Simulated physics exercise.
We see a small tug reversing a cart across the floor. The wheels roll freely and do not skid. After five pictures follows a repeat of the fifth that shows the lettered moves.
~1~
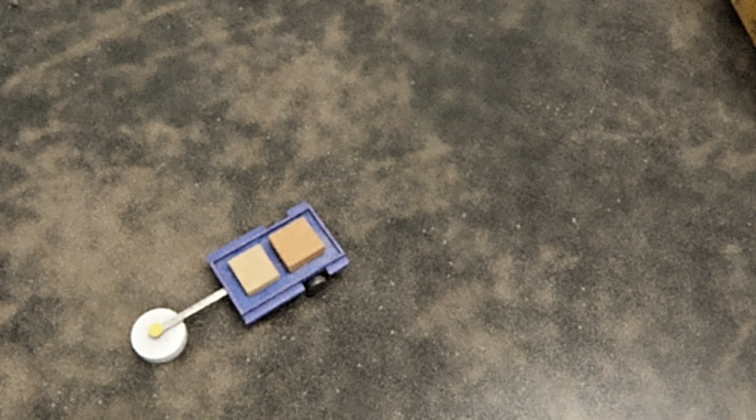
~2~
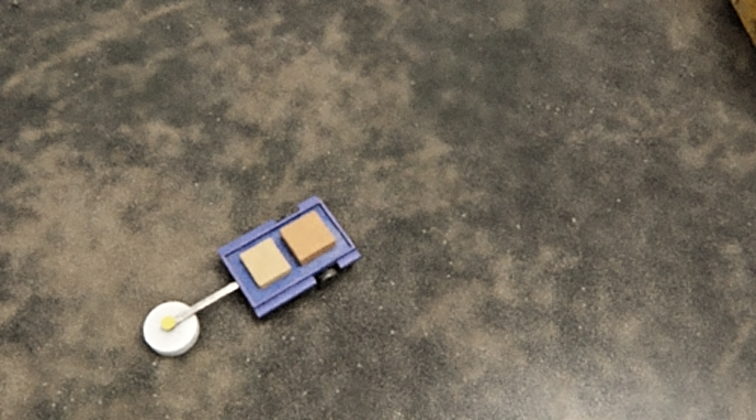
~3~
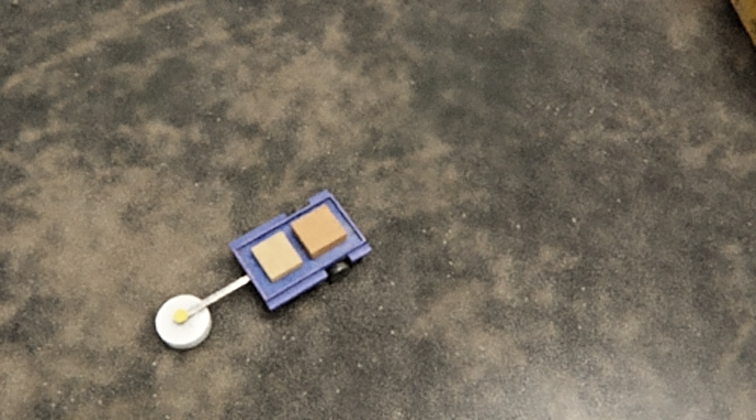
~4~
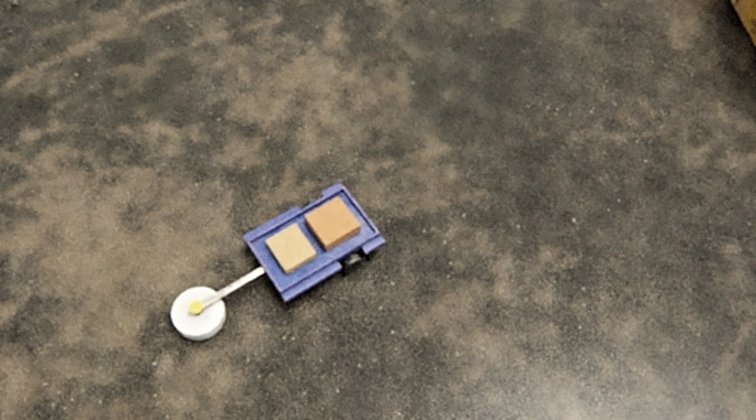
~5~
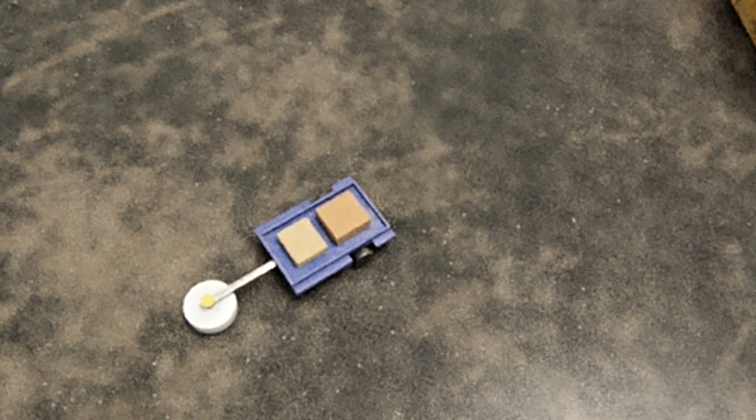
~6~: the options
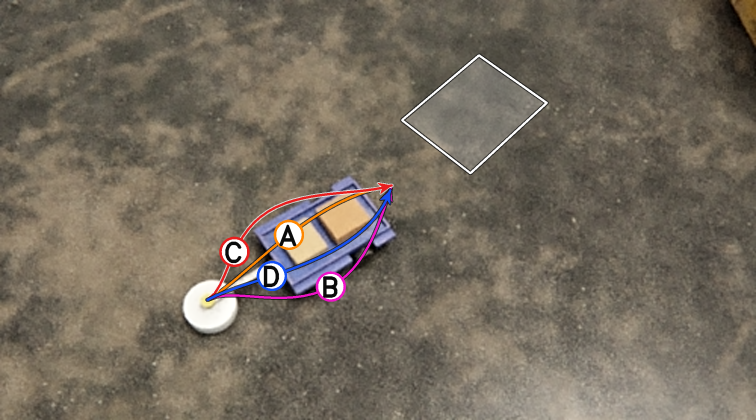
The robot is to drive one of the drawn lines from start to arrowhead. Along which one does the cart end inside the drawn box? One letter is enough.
Line D does it.
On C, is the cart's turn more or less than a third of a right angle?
More than that.
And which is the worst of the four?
The widest miss is C.
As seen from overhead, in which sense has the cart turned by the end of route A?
On that route, clockwise.
On the marked copy, A from (208, 300) via (296, 230) to (392, 185); B from (208, 300) via (339, 282) to (391, 188); C from (208, 300) via (276, 207) to (392, 185); D from (208, 300) via (316, 259) to (390, 190); the bay at (475, 111).
Following D. Soon after the start, robot (288, 277), cart (387, 194).
Later, robot (358, 240), cart (439, 152).
In the end, robot (392, 192), cart (475, 113); the cart stands in the bay.
As for the rest, A leaves the cart at (509, 153), out of the bay; B leaves the cart at (434, 93), out of the bay; C leaves the cart at (519, 196), out of the bay.
